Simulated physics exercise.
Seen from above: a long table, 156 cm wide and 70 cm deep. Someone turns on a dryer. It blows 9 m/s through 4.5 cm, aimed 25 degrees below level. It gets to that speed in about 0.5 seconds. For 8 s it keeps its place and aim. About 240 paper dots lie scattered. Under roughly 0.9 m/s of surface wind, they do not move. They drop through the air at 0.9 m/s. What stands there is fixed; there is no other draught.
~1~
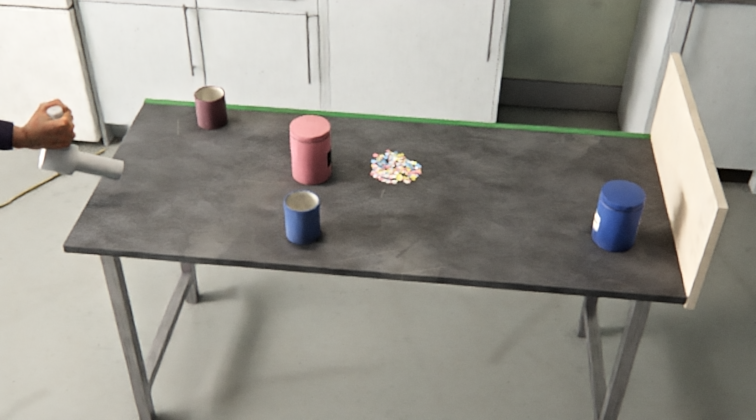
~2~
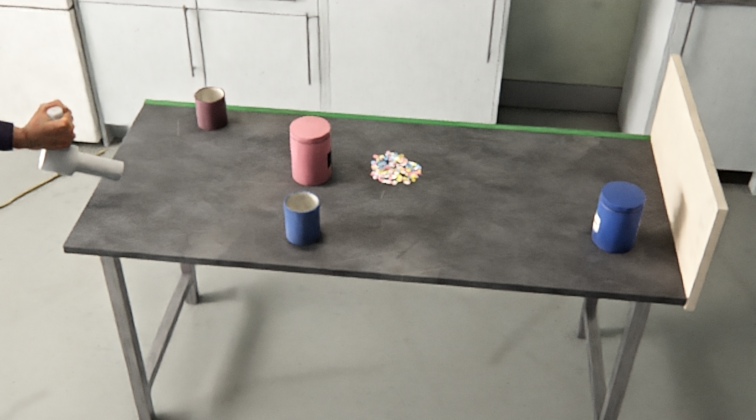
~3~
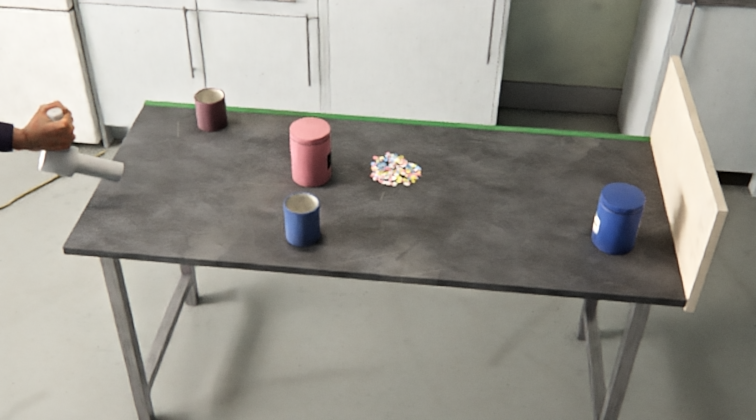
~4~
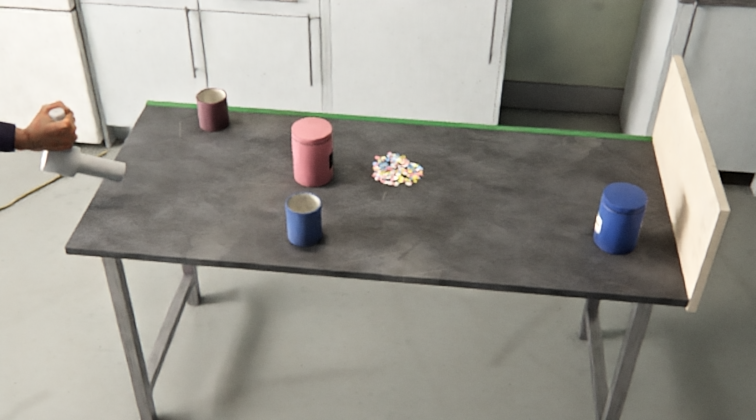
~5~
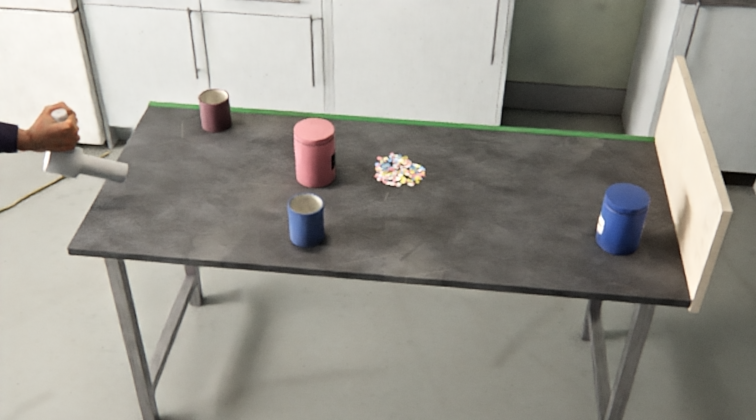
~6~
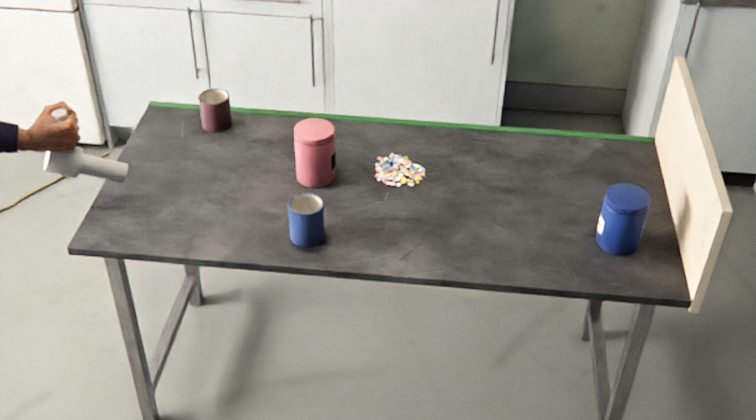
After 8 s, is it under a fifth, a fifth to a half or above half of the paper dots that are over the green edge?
Over the green edge: Below a fifth.
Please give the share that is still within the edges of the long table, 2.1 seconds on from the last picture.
I'd put it near 100 per cent at that time.
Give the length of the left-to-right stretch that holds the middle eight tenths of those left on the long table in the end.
I'd say close to 10 cm.
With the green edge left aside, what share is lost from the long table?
That works out to near 0 per cent.
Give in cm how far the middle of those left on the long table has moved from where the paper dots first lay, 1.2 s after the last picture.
The middle is some 0 cm from where it began.
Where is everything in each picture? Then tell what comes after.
In the first frame, the middle of the paper dots is near (392, 168), none has stirred yet and the mouth of the dryer is at (121, 171).
In the second frame, the middle of the paper dots is near (392, 169), none has stirred yet and the green edge is centred on (393, 117).
In the third frame, the middle of the paper dots is near (392, 170), none has stirred yet, the top of a jar is at (310, 128) and the top of a mug is at (302, 203).
In the fourth frame, the middle of the paper dots is near (394, 170) and none has stirred yet.
In the fifth frame, the middle of the paper dots is near (396, 171) and none has stirred yet.
In the sixth frame, the middle of the paper dots is near (396, 171) and none has stirred yet.
Then, 1.2 s after the last picture the count stands so, 0 % are over the green edge; the middle of those still in play is near (401, 171).
Then, 2.1 s after the last picture the count stands so, 0 % are over the green edge; the middle of those still in play is near (400, 171).
Then, 4.0 s after the last picture the count stands so, 1 % are over the green edge; the middle of those still in play is near (400, 171).
Then, 7.6 s after the last picture, at the end, 5 % are over the green edge; the middle of those still in play is near (403, 170).
